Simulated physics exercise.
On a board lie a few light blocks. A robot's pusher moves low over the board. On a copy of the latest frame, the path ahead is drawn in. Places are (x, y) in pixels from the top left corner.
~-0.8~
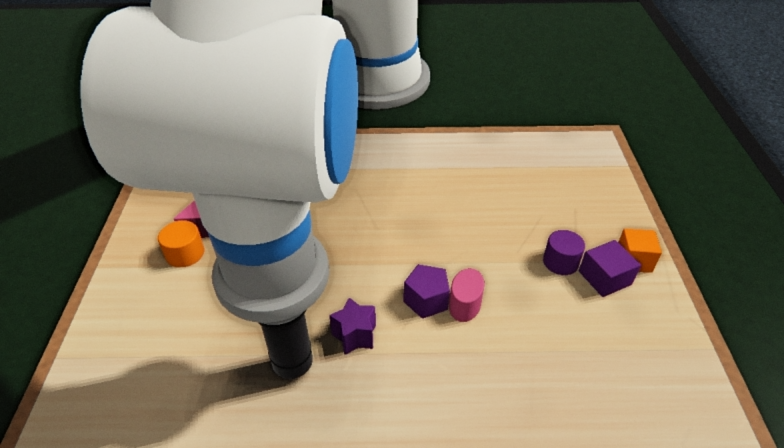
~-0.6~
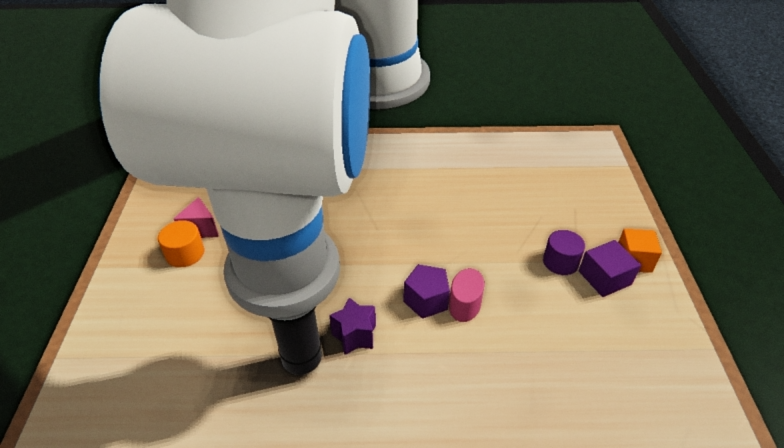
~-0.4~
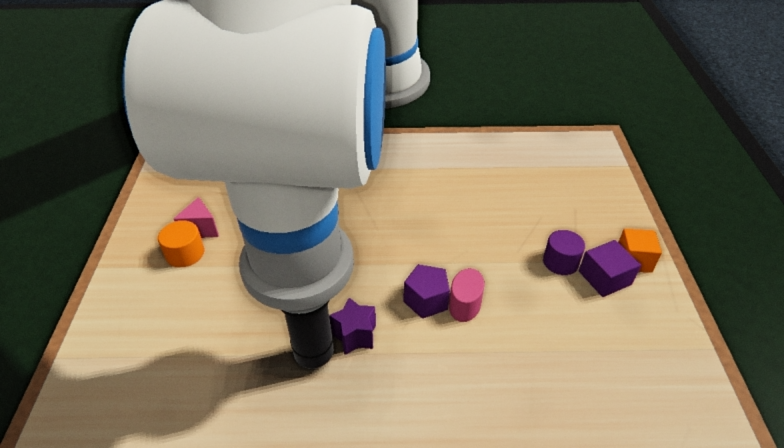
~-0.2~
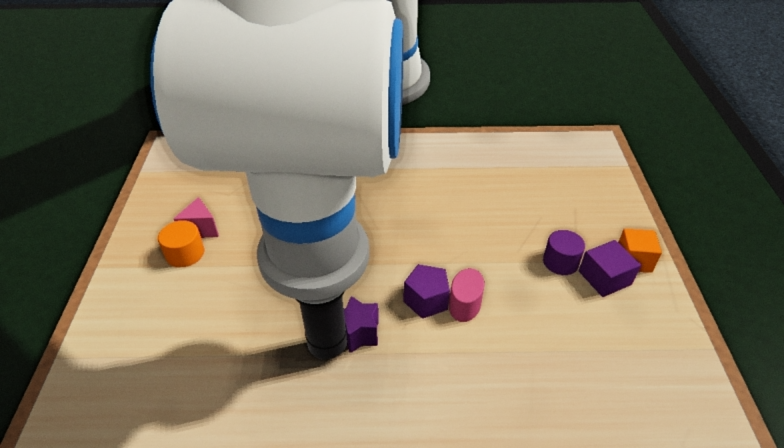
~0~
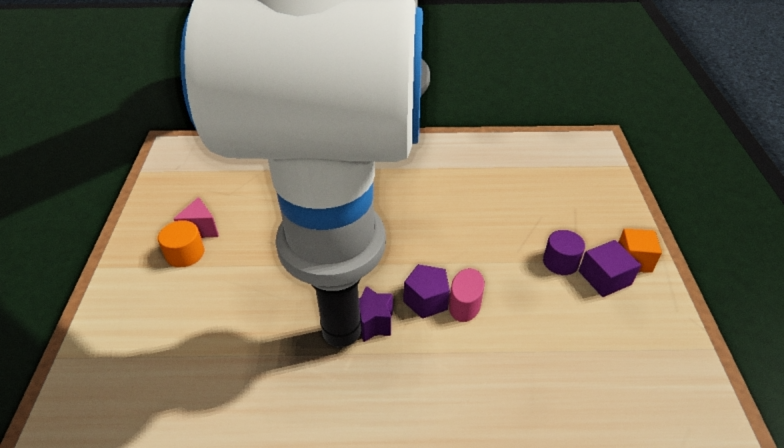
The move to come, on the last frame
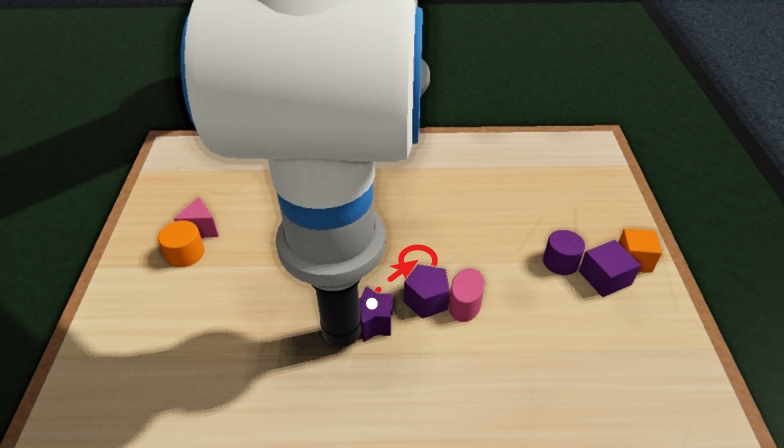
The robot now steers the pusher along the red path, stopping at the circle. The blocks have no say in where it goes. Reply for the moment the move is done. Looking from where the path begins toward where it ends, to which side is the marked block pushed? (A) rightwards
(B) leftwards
Letter A.
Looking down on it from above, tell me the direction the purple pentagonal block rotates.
From above, the purple pentagonal block will be seen to turn clockwise.
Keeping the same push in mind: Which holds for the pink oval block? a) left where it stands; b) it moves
That would be b.
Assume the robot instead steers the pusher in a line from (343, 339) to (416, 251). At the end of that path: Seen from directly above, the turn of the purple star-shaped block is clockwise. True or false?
That claim is true.
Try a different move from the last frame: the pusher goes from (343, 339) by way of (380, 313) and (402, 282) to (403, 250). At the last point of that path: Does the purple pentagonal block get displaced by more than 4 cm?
Short answer: Yes.
Path on the board, from (343, 339) through (376, 293) to (418, 260); the dot is on the purple star-shaped block.
The first path, step by step. One third of the way, pusher at (364, 300); purple star-shaped block at (396, 279), turned 15° clockwise; purple pentagonal block at (439, 274), turned 25° clockwise; pink oval block at (474, 285).
Two thirds of the way, pusher at (389, 273); purple star-shaped block at (421, 254), turned 20° clockwise; purple pentagonal block at (458, 262), turned 70° clockwise; pink oval block at (480, 287).
At the end, pusher at (418, 252); purple star-shaped block at (451, 242), turned 40° clockwise; purple pentagonal block at (484, 258), turned 90° clockwise; pink oval block at (483, 289), turned 20° clockwise.
